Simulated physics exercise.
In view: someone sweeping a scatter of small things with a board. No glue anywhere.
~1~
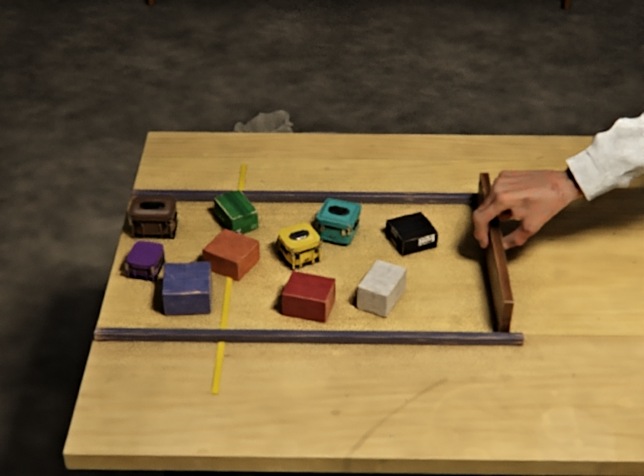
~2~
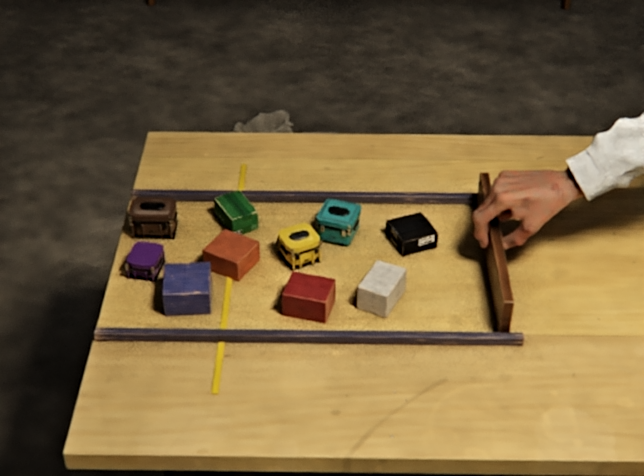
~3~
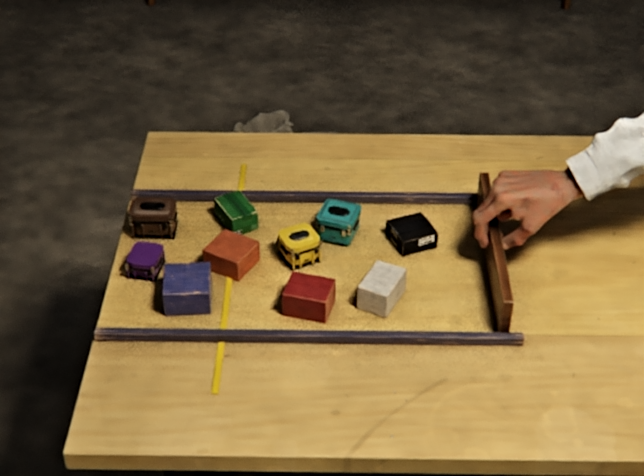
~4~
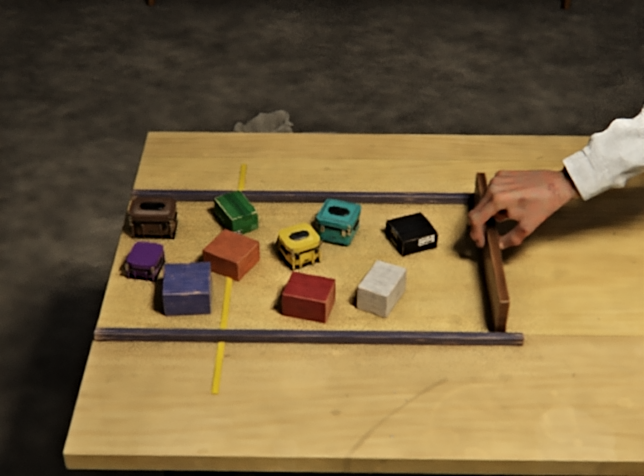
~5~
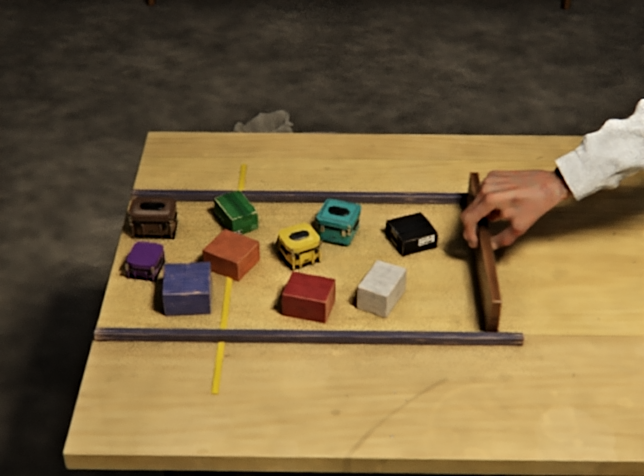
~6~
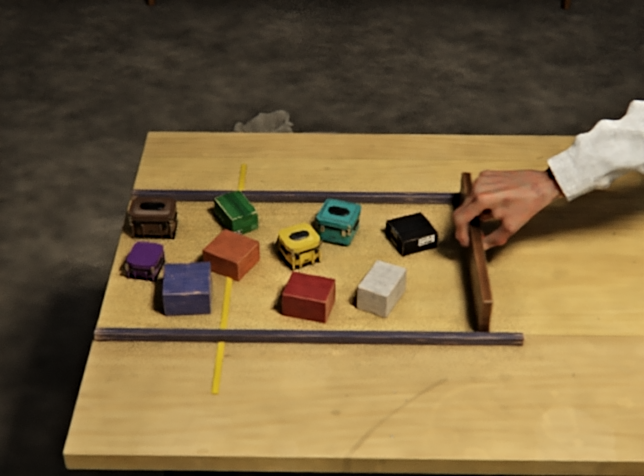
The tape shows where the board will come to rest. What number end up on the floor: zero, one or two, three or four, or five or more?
As it turns out, the number that fall off is one or two.
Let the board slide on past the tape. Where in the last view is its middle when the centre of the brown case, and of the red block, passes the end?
Its middle is around (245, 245) and around (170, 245).
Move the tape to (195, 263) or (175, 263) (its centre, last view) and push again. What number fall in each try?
The counts: 4 and 4.
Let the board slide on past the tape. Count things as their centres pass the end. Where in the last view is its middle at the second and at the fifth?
About (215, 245), then (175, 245).
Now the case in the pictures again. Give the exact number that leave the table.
The count is 1.
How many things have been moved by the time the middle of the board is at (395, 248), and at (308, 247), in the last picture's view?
By then 3, and 6.
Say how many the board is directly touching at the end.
3 of them.
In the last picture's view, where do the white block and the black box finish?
First (211, 290), then (216, 226).
Soon after, none off yet; brown case at rest near (154, 218); purple case at rest near (146, 262); blue block at rest near (188, 289).
At rest, the number that fall off is one or two; fallen, brown case.
